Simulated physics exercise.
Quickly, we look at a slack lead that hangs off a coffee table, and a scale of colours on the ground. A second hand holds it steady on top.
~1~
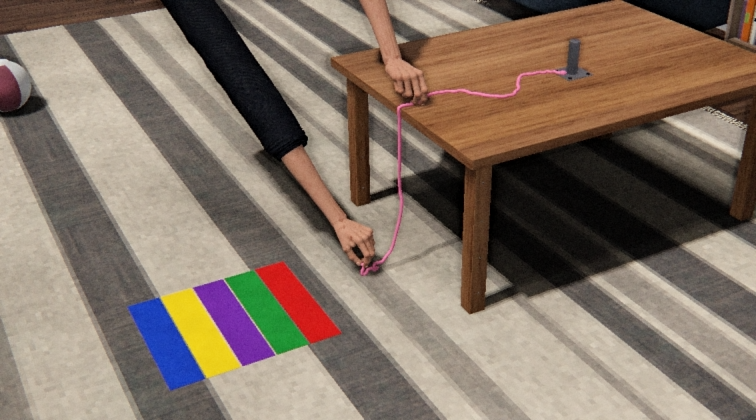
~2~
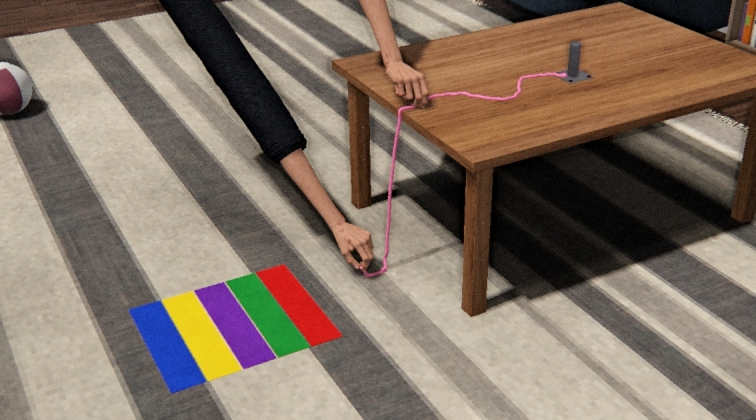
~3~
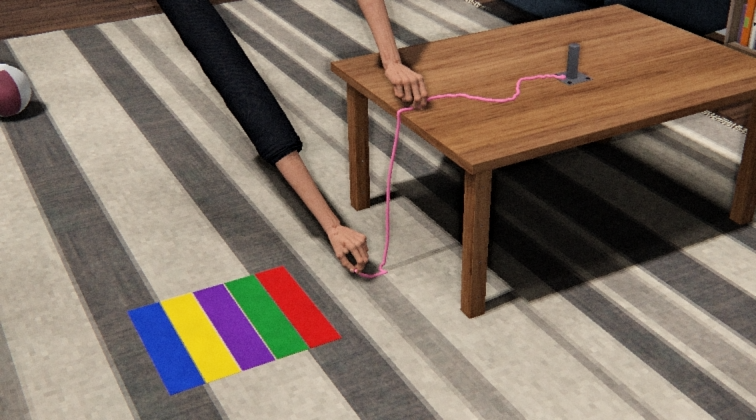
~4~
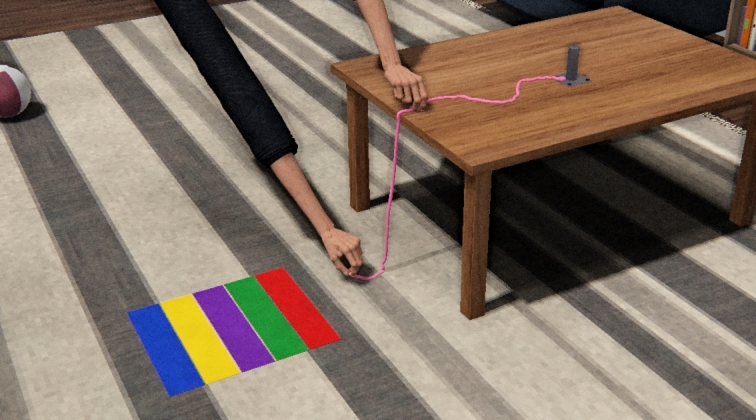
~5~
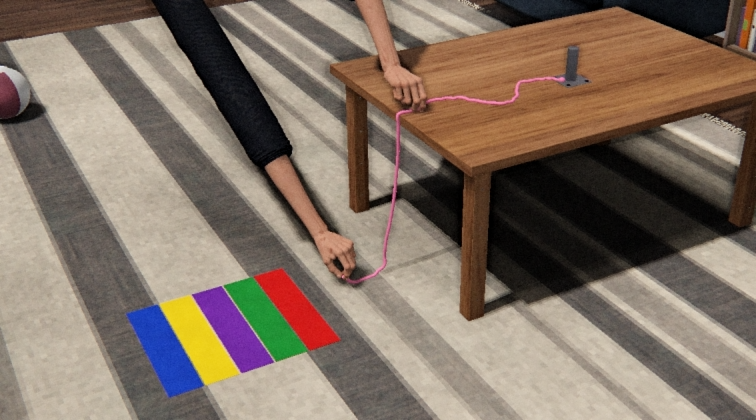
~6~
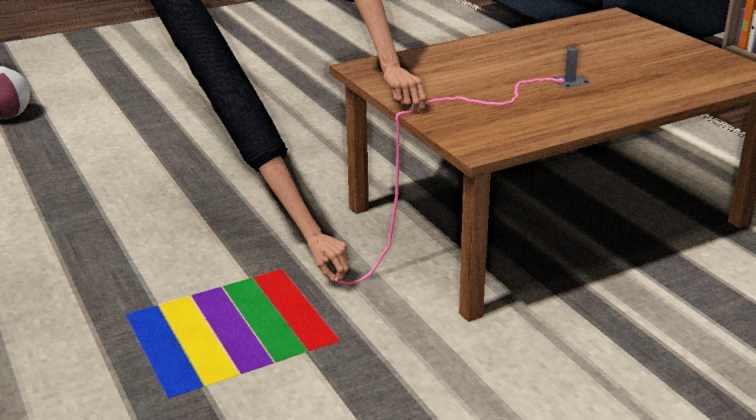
The footage shows a pink cord running from a small grey post across a wooden table and over its edge, one hand resting at the edge while another slowly draws the lower end slightly left along the striped rug.
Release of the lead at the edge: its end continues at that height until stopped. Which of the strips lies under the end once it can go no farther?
The yellow one.
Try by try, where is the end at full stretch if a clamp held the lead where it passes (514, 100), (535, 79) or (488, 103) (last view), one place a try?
Approximately (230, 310), (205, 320) and (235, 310) respectively.
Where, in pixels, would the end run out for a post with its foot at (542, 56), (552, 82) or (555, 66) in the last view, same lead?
First try about (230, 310), second about (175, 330), third about (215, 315).
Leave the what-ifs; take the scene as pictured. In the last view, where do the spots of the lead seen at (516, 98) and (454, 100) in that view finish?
Around (488, 98), then around (421, 113).
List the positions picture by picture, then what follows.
The first frame shows end (363, 264); red (316, 324); green (283, 335); purple (249, 346); yellow (215, 357); blue (180, 368).
The second frame shows end (361, 268); lead through (537, 76) (514, 98) (443, 95) (399, 125) (390, 191) (386, 255).
The third frame shows end (356, 270).
The fourth frame shows end (350, 274); lead through (536, 79) (512, 101) (442, 98) (398, 128) (391, 193) (385, 257).
The fifth frame shows end (343, 276).
The sixth frame shows end (336, 279); lead through (535, 81) (511, 103) (441, 100) (398, 129) (397, 194) (381, 258).
Early on, end near (261, 302); over green.
Midway, end near (220, 314); over purple.
At the end of the slack, end near (195, 322); over yellow. It halts on the yellow strip.
